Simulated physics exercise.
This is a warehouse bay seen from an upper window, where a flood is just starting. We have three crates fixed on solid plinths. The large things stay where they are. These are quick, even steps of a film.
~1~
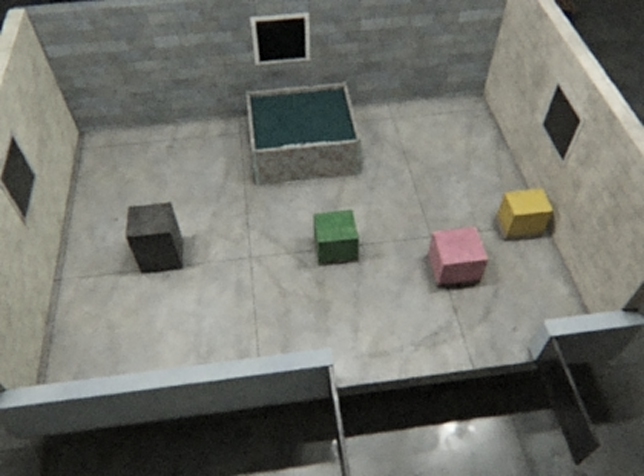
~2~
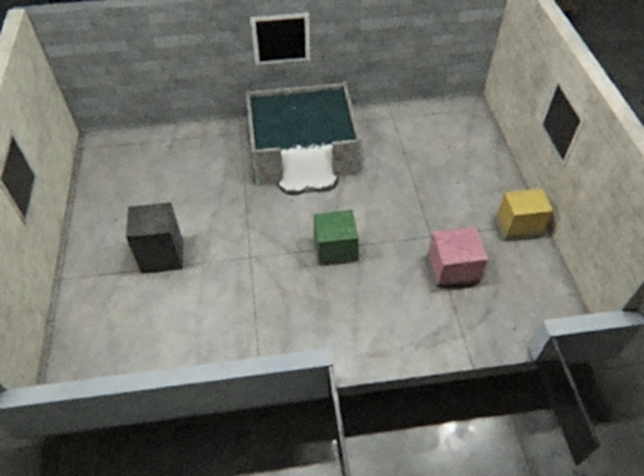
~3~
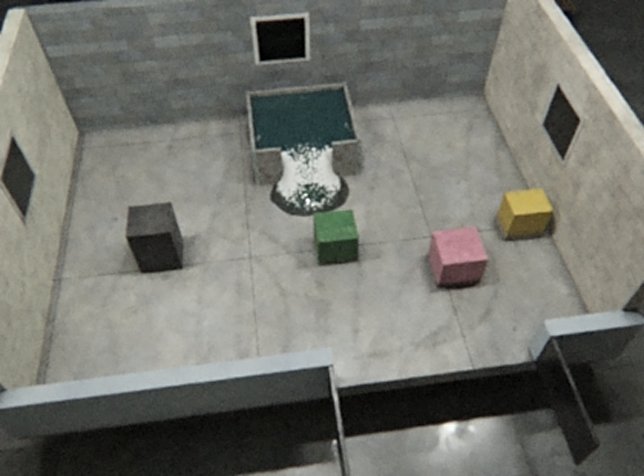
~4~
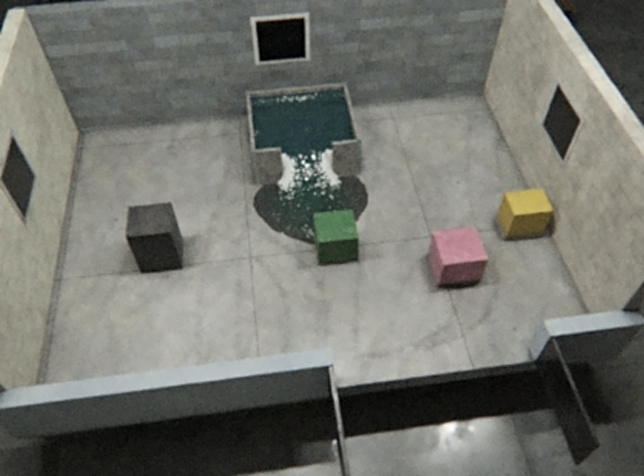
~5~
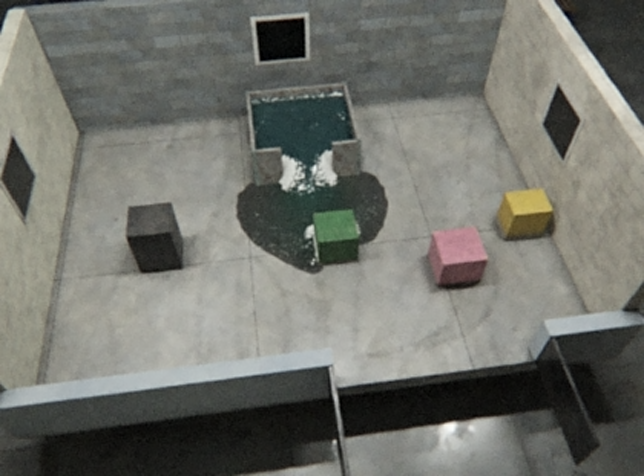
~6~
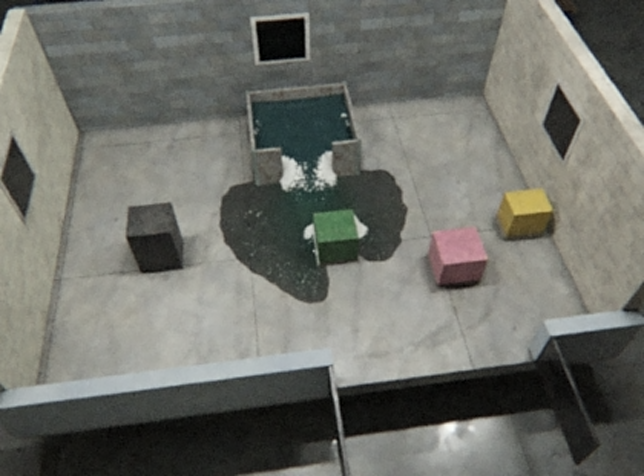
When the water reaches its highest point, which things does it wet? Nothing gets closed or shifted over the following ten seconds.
One by one: The green crate will be touched; the pink crate will be touched; the yellow crate will be touched.
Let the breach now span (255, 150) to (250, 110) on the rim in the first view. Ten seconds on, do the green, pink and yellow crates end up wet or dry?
Crate by crate: Green - hit; pink - hit; yellow - left alone.
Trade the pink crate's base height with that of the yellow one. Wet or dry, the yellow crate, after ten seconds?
The yellow one gets flooded.
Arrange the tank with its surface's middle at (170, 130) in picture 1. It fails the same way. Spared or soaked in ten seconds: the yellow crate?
Yellow: Unaffected.
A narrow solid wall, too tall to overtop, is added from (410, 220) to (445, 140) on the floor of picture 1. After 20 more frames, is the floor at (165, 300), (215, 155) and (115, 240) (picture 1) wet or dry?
First inundated, then unwetted, then unwetted.
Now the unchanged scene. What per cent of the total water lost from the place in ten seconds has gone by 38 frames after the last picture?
Around 60 per cent.
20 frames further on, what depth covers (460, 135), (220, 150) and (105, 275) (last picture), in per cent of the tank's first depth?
First spot 0 %, second 0 %, third 0 %.
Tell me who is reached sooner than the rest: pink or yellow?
I'd pick the one in pink.
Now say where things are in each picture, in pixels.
Still water in the tank at (302, 119), in the first frame.
The front is at (284, 188), out from the gap at (307, 168), in the second frame.
Water pours out at (308, 169) and has run to (298, 212), in the third frame.
Water pours out at (307, 169) and has run to (309, 239), in the fourth frame.
The front is at (310, 269), out from the gap at (307, 169), in the fifth frame.
Water pours out at (307, 168) and has run to (307, 298), in the sixth frame.
A moment on, water covers 25 % of the floor; the green crate water round its plinth, the pink crate water round its plinth, the yellow crate not reached.
Next, water covers 40 % of the floor; the green crate water round its plinth, the pink crate water round its plinth, the yellow crate water round its plinth.
Then, water covers 50 % of the floor; the green crate water round its plinth, the pink crate water round its plinth, the yellow crate water round its plinth.
Later, water covers 80 % of the floor; the green crate water round its plinth, the pink crate water round its plinth, the yellow crate water round its plinth.
In the end, water covers 95 % of the floor; the green crate was topped, the pink crate was topped, the yellow crate was topped.
